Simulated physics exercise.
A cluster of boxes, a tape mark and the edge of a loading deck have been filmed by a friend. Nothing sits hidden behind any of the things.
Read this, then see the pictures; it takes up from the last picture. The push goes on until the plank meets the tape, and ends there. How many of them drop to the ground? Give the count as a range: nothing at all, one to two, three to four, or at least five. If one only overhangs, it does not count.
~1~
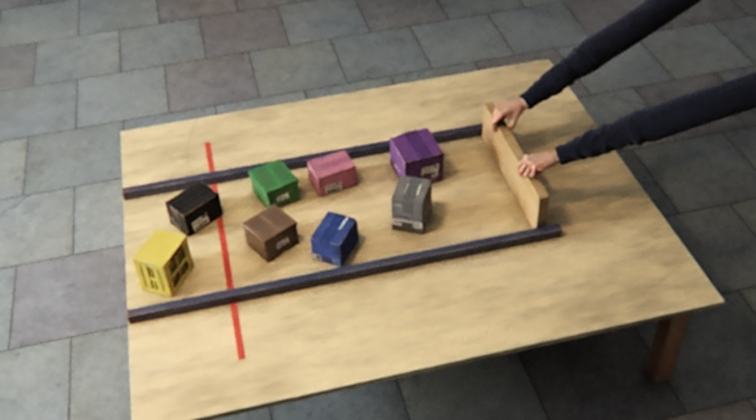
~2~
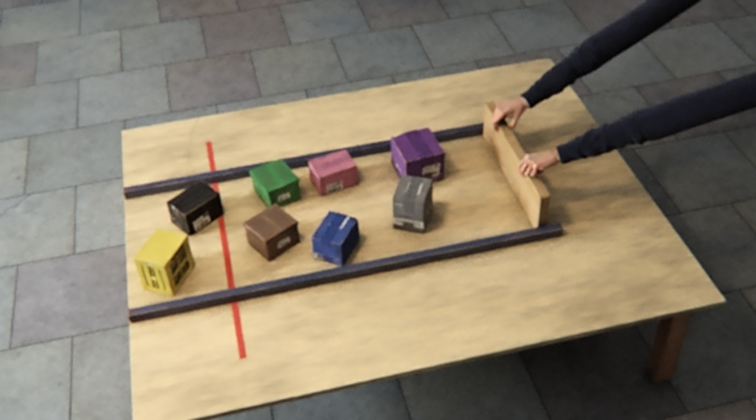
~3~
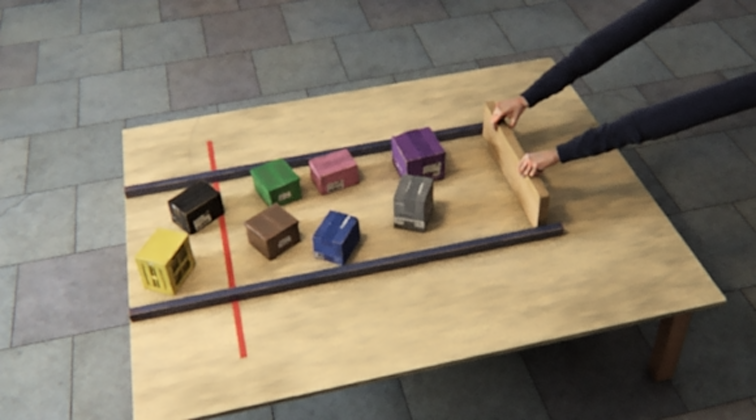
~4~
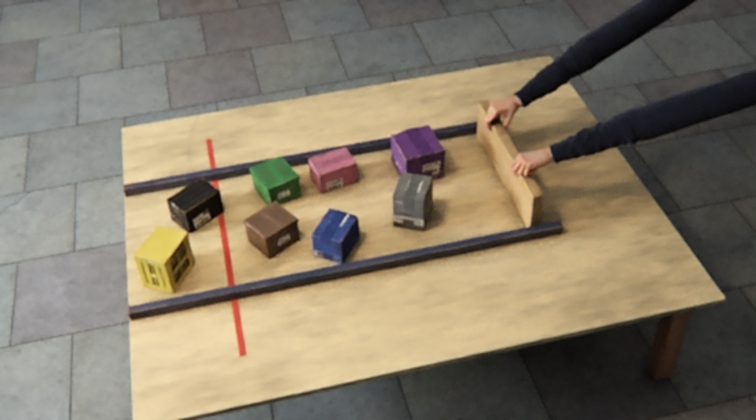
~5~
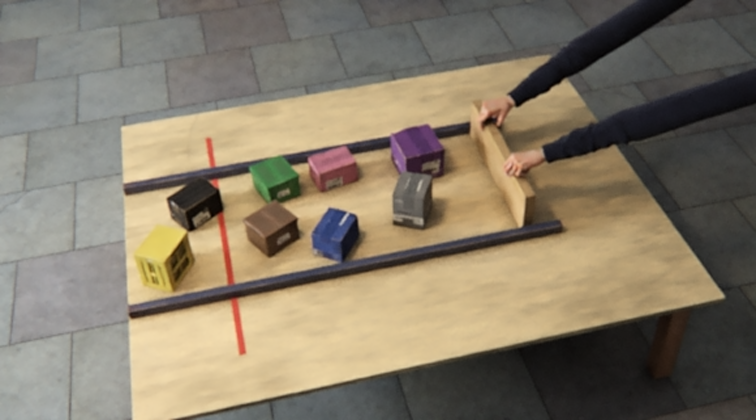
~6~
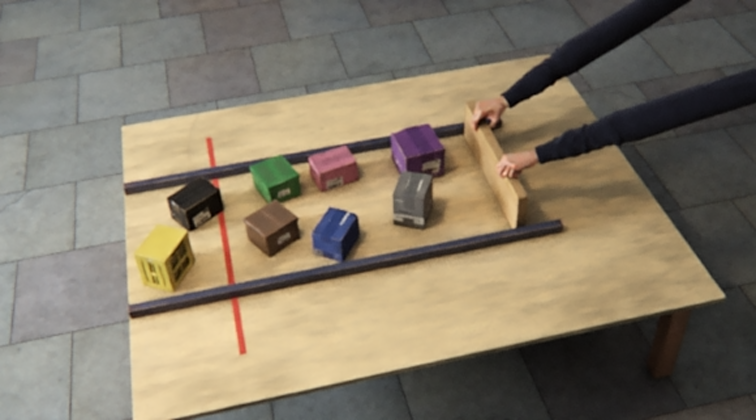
The count is one to two.
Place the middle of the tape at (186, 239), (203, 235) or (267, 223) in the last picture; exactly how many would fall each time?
Down on the ground: 4, 3 and 1.
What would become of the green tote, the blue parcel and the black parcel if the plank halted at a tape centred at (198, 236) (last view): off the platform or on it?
Short version: The green tote heads down, the blue parcel sits tight, the black parcel heads down.
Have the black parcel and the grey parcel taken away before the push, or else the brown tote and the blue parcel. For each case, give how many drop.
First 1, then 2.
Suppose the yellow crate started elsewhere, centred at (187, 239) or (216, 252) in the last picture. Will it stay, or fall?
In turn it stays put; stays put.
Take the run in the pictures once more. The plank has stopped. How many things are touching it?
In total, 2.
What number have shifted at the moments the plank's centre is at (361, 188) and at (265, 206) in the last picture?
Counting first: 5, next 7.
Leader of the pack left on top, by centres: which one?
It's the yellow crate that ends nearest.
Early on, none off yet; yellow crate at rest near (165, 258); black parcel at rest near (196, 204); brown tote at rest near (272, 229).
A while later, none off yet; yellow crate at rest near (165, 258); black parcel travelled a little near (190, 205); brown tote travelled a little near (261, 230).
Further along, none off yet; yellow crate at rest near (165, 258); black parcel travelled about its own width near (128, 223); brown tote travelled about its own width near (226, 234).
Finally, the number that fall off is one or two; lost, green tote and black parcel.
